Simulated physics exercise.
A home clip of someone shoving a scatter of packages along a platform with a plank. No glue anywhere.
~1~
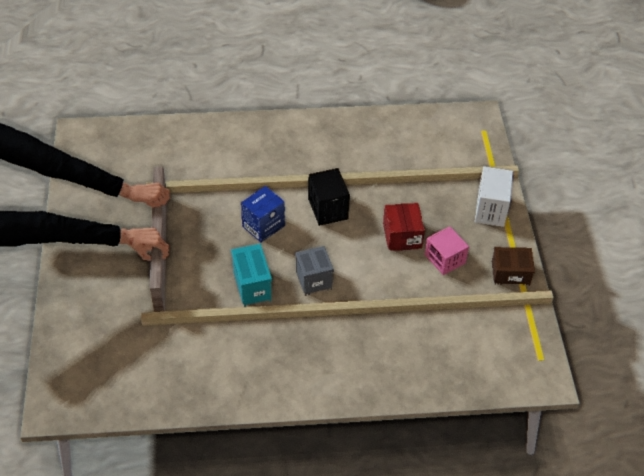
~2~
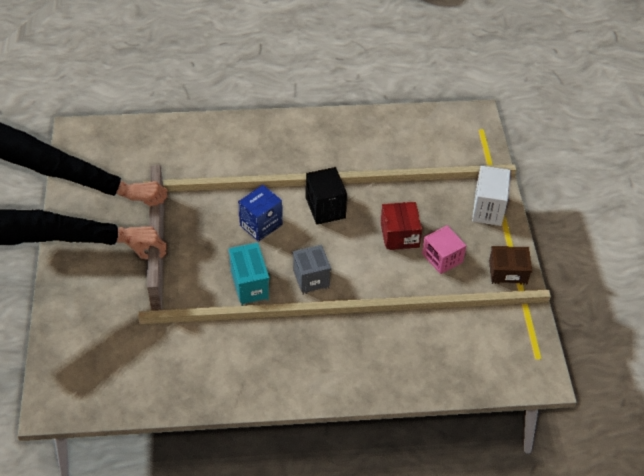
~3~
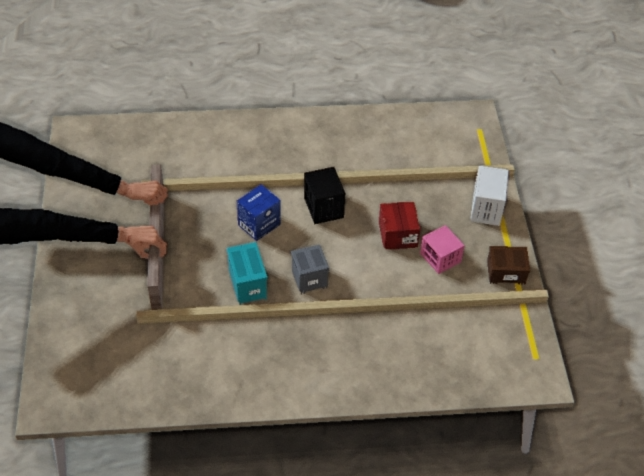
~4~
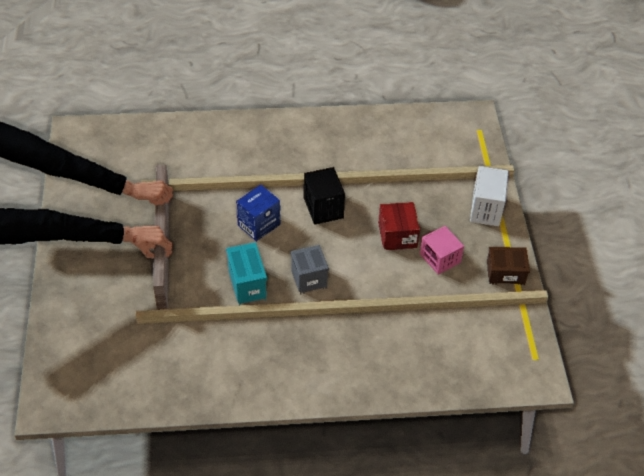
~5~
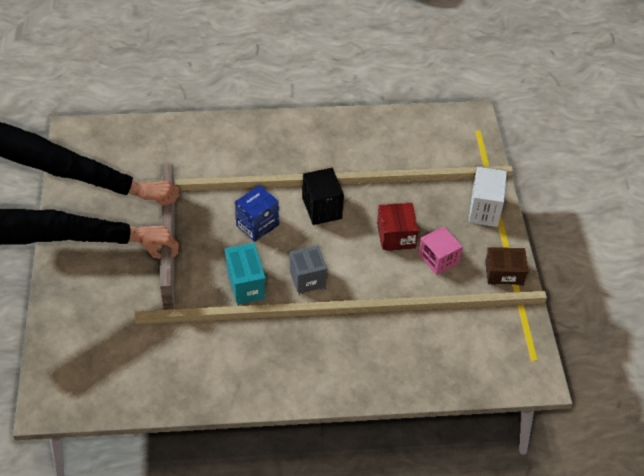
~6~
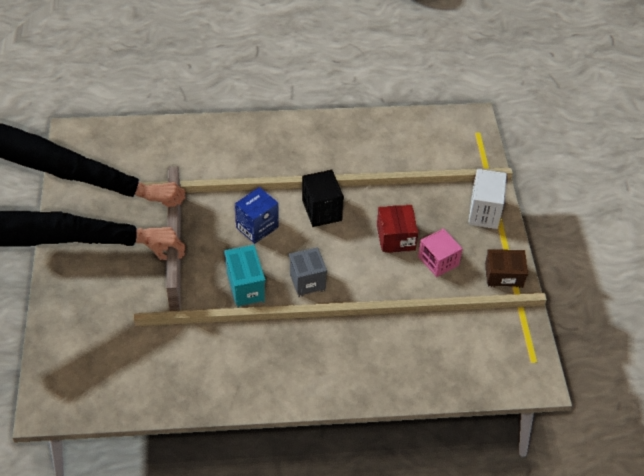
At first, two hands grip an upright plank at the left of a table, apart from a scatter of colourful boxes lying between two wooden rails. The hands then slide the plank slightly to the right, narrowing the gap, while the boxes stay in place, untouched.
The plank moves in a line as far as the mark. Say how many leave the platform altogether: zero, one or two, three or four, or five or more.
The number that fall off is five or more.
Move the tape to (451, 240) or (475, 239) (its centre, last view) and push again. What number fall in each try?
In that order 1 and 3.
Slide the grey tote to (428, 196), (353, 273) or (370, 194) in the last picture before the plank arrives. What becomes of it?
Place by place, it falls; comes down; comes down.
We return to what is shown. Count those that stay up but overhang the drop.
3 of them.
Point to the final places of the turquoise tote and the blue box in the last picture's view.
The turquoise tote at (530, 265), the blue box at (519, 214).
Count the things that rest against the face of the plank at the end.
In contact: 3.
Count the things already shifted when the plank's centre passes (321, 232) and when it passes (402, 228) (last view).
At the one place 4, at the other 7.
Early on, none off yet; brown tote at rest near (506, 269); white crate at rest near (487, 199); pink crate at rest near (440, 253).
A while later, none off yet; brown tote travelled about its own width near (543, 273); white crate travelled about its own width near (511, 193); pink crate travelled well along near (519, 250).
Finally, the number that fall off is five or more; lost, grey tote, red parcel, pink crate, white crate and brown tote.
